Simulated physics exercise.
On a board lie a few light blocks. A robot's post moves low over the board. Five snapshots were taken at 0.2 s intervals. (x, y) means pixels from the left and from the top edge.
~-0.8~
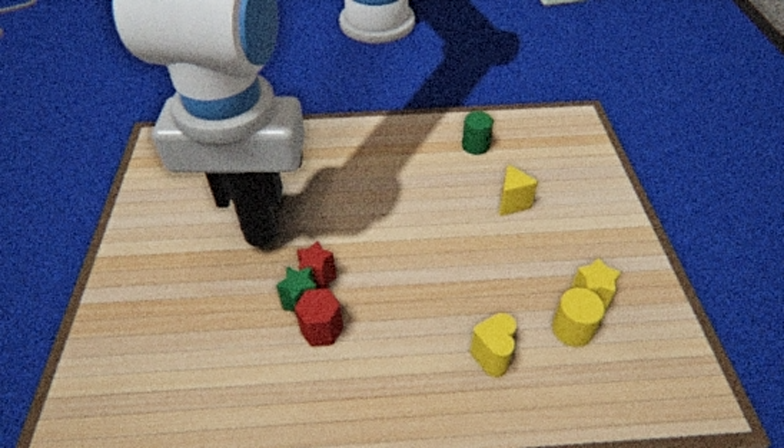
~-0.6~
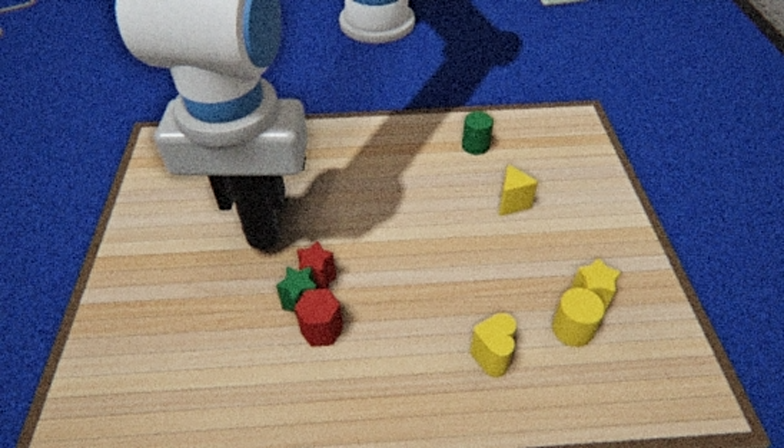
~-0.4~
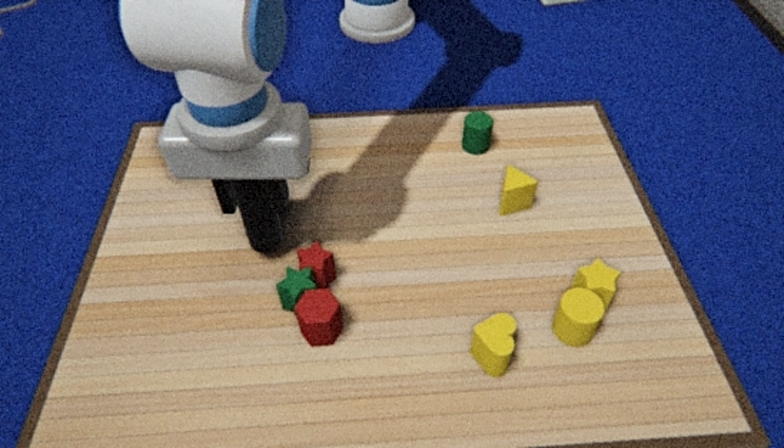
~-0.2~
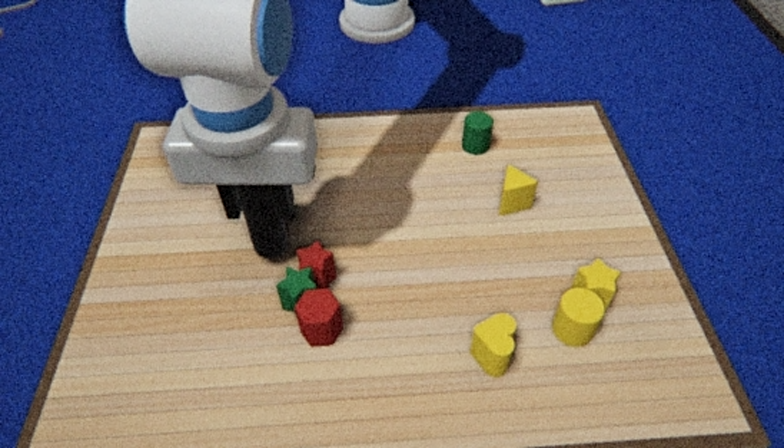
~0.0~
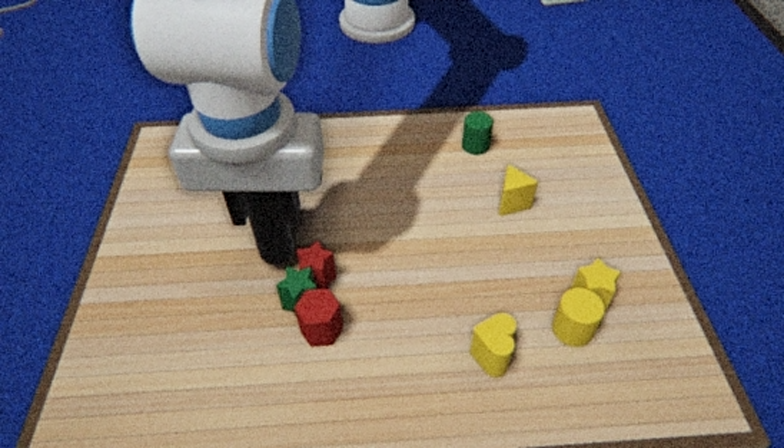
The robot's black post moves slightly right and nearer the red and green stars, which stay still.
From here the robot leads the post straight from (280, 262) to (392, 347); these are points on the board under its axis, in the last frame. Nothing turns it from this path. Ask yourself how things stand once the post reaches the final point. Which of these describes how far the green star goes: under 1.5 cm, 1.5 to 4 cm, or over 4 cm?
Offset: 1.5 to 4 cm.
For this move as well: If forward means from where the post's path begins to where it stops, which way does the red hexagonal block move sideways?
Answer: Right.
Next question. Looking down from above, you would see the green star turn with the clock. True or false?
That claim is true.
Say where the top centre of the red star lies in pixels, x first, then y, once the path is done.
My best guess is (365, 266).
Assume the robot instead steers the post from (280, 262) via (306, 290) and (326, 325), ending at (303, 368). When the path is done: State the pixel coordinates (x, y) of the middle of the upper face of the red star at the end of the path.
Top centre: (342, 262).
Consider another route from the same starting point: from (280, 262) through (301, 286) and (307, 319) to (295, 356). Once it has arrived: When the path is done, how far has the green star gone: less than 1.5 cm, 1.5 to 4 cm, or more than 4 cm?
Shift of over 4 cm.
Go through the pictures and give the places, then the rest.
In the first frame, post tip (261, 235); block tops, green star (296, 280); red star (314, 255); red hexagonal block (317, 305); yellow heart block (498, 332).
In the second frame, post (263, 238); blocks unchanged.
In the third frame, post (267, 241); blocks unchanged.
In the fourth frame, post (271, 246); blocks unchanged.
In the fifth frame, post (277, 252); green star (296, 280); red star (314, 255); red hexagonal block (317, 305); yellow heart block (498, 332).
The first path, step by step. One third of the way, post (312, 279); green star (301, 290); red star (342, 261); red hexagonal block (321, 316).
Two thirds of the way, post (350, 307); green star (309, 302), turned 55° clockwise; red star (364, 266), turned 45° anticlockwise; red hexagonal block (321, 336), turned 20° anticlockwise.
At the end, post (391, 338); green star (309, 302), turned 55° clockwise; red star (365, 266), turned 50° anticlockwise; red hexagonal block (321, 336), turned 20° anticlockwise; yellow heart block in place.
